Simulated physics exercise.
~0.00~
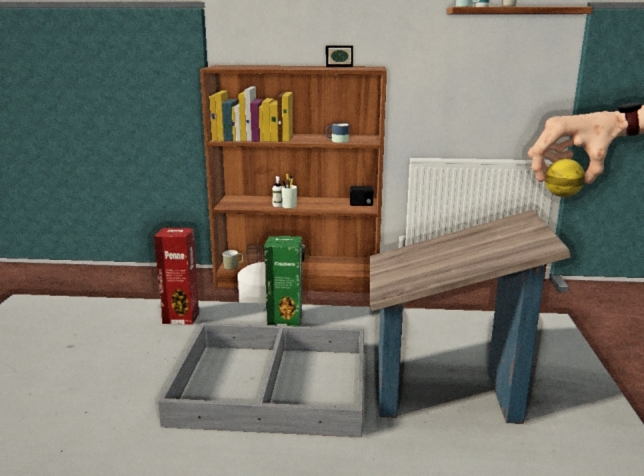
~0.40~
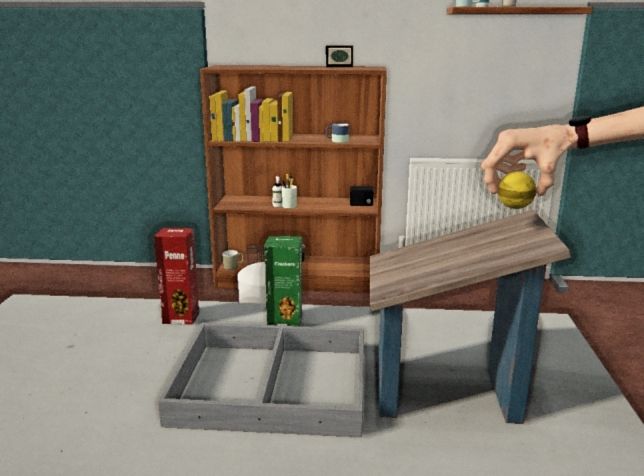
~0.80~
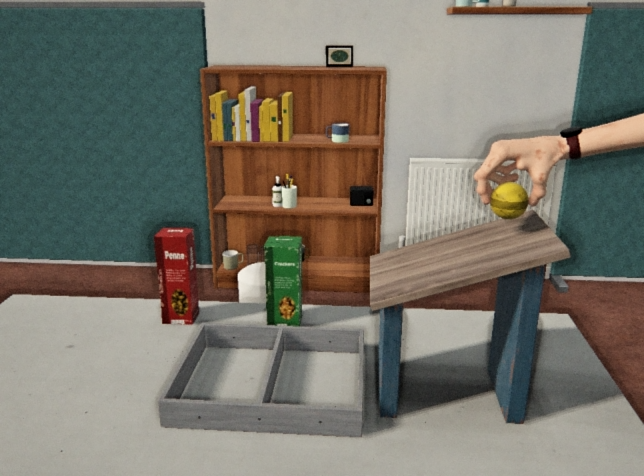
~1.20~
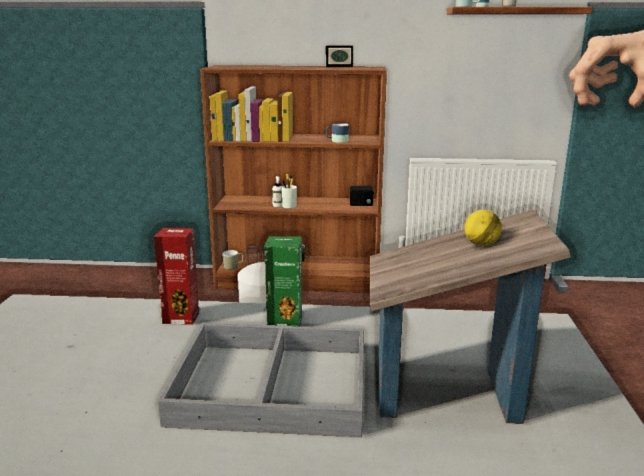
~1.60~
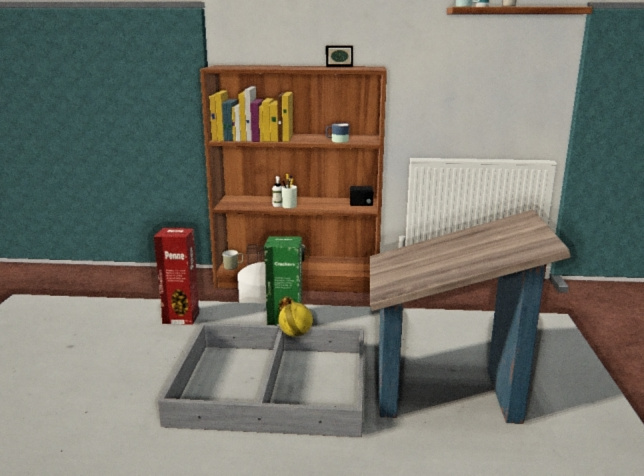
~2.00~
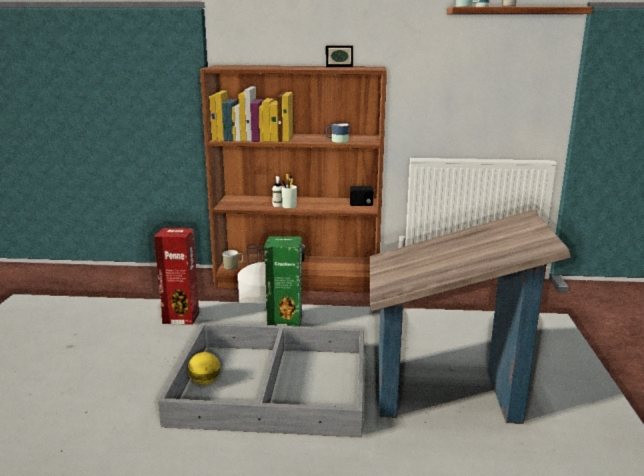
On a pale table in a room with a bookshelf, a hand lowered a yellow ball onto a slanted board and let go, and the ball went down to the left past a green carton, ending in the tray's farther bay.
